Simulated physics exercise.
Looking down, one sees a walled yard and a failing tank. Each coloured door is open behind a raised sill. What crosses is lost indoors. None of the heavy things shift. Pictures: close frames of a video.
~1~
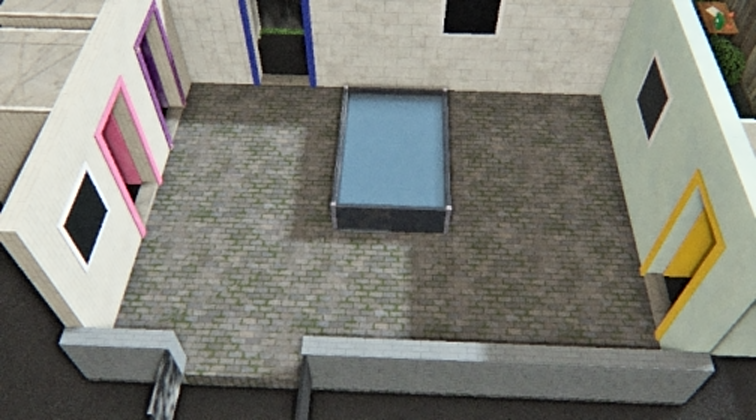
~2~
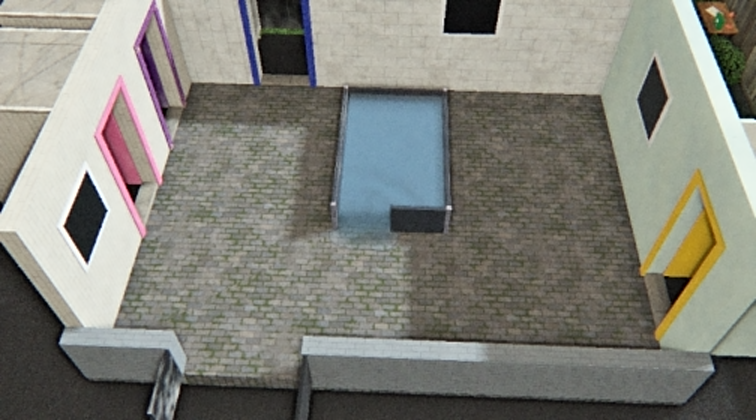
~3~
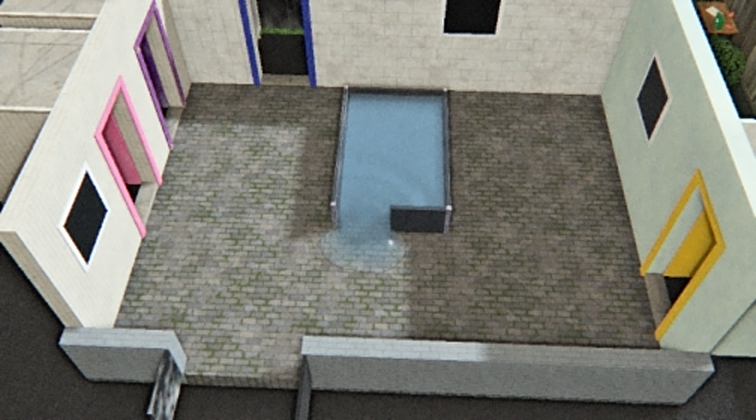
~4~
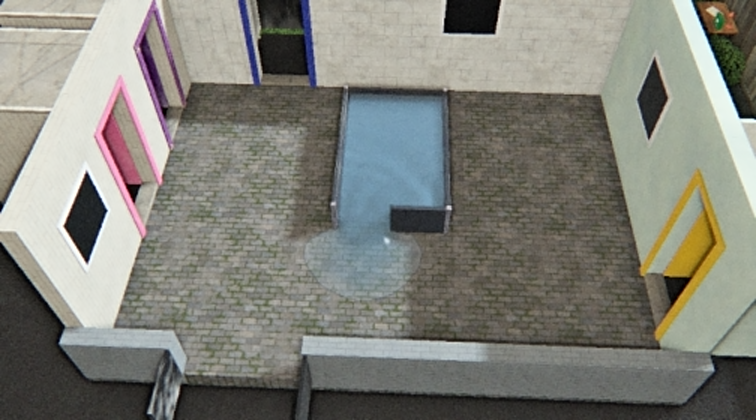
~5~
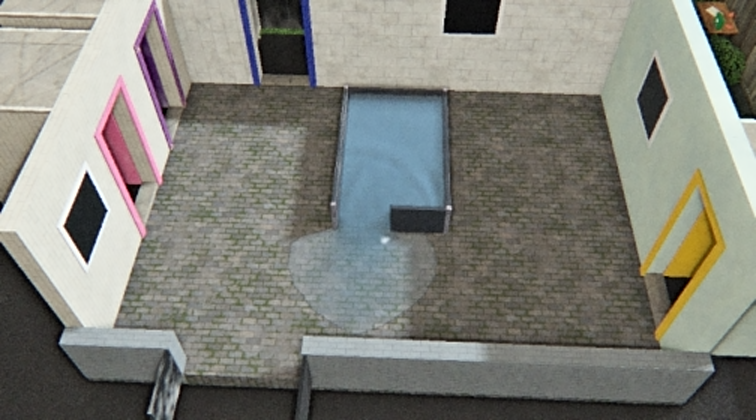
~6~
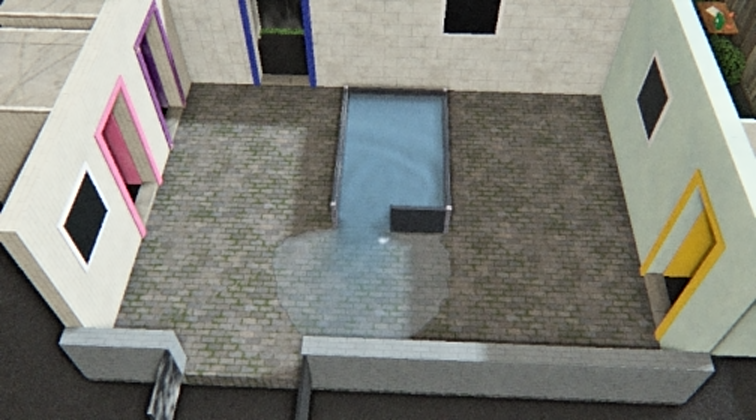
Water pours from a gap in the tank's front and spreads across the paved yard.
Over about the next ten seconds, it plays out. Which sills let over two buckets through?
In order: Purple door: Not over the line on that one; yellow door: Not over the line on that one; blue door: Not over the line on that one; pink door: Not over the line on that one.
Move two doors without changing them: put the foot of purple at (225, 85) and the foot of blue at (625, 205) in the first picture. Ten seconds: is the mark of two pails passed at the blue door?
The blue door stays short.
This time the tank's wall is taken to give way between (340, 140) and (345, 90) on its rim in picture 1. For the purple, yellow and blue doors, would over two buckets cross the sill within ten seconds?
Lab note: Purple above the mark, yellow below the mark, blue above the mark.
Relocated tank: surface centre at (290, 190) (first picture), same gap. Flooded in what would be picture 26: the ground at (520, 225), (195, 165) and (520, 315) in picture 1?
Taking the three spots in that order, I'd say spared, then drenched, then spared.
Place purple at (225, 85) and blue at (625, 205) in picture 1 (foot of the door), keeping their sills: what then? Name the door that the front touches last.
The purple one.
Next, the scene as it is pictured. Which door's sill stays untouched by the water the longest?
I'd go with the door marked blue.
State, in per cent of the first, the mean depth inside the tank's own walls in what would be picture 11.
About 78 per cent.
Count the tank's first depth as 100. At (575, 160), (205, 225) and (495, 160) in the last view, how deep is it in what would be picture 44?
In that order: 4, 4 and 0 per cent.
A moment on, water covers 15 % of the floor; the purple door not reached, the yellow door not reached, the blue door not reached, the pink door not reached.
Next, water covers 20 % of the floor; the purple door not reached, the yellow door not reached, the blue door not reached, the pink door not reached.
Then, water covers 30 % of the floor; the purple door not reached, the yellow door wet at the sill, nothing in, the blue door not reached, the pink door not reached.
Later, water covers 50 % of the floor; the purple door not reached, the yellow door wet at the sill, nothing in, the blue door not reached, the pink door wet at the sill, nothing in.
In the end, water covers 85 % of the floor; the purple door wet at the sill, nothing in, the yellow door wet at the sill, nothing in, the blue door wet at the sill, nothing in, the pink door wet at the sill, nothing in.
